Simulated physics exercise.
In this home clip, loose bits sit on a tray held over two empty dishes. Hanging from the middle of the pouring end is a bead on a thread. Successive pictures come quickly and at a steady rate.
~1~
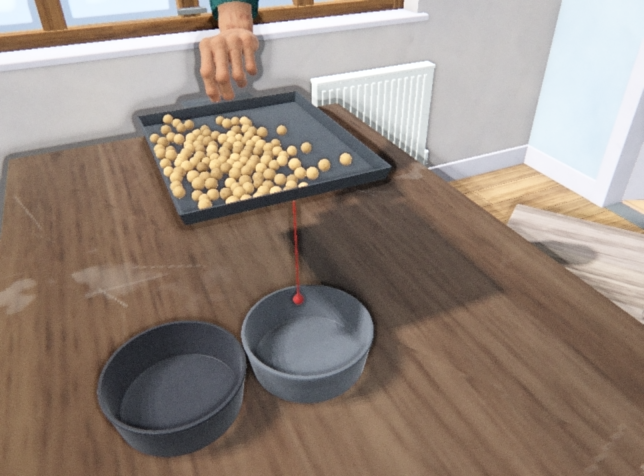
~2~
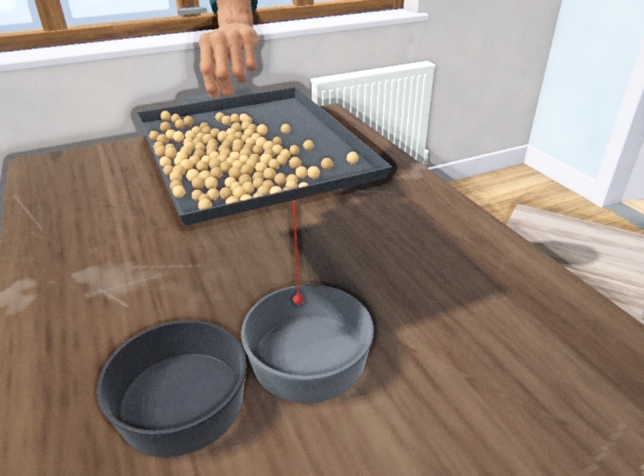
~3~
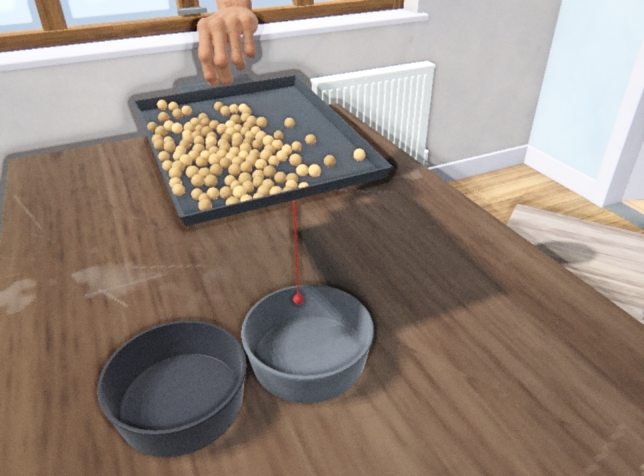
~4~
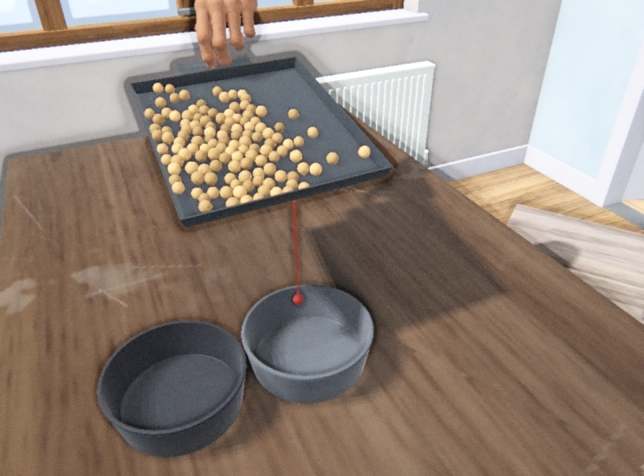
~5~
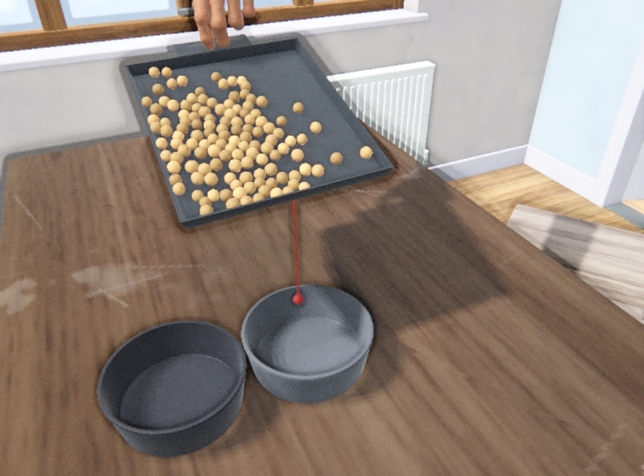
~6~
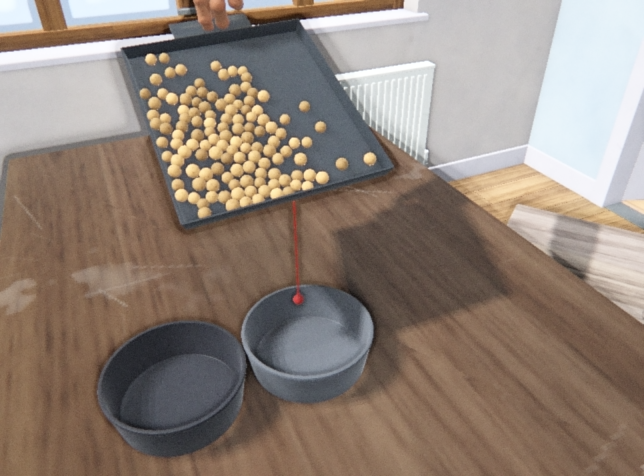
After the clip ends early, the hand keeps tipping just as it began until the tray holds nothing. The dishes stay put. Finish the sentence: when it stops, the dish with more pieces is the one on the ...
Right.
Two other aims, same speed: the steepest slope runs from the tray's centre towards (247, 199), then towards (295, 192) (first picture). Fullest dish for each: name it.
The leftmost dish; the rightmost dish.
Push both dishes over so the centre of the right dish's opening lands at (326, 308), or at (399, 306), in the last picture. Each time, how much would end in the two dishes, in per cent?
You'd see roughly 70 per cent first and roughly 80 per cent second.
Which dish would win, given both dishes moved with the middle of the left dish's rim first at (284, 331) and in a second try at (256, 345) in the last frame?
Case one: The dish at left. Case two: The dish at left.
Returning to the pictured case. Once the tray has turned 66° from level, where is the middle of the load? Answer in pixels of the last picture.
Its middle sits at about pixel (257, 205).
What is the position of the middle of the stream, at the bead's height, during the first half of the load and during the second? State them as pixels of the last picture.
The leading part at (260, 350), the rest of it at (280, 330).
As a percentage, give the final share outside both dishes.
Roughly 20 in a hundred.
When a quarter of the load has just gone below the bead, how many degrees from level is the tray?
Close to 75° of tilt at that moment.
Soon after the last picture, tray tipped steeply; about two thirds on the tray; a small part in the left dish; a small part in the right dish; a stray few outside both; about a quarter in the air.
A little later, tray tipped past a quarter turn; a stray few on the tray; about a quarter in the left dish; about half in the right dish; a small part outside both; about a quarter in the air.
Later still, tray tipped past a quarter turn; about a quarter in the left dish; about half in the right dish; about a quarter outside both.
By the end, tray tipped past a quarter turn; about a quarter in the left dish; about half in the right dish; about a quarter outside both.
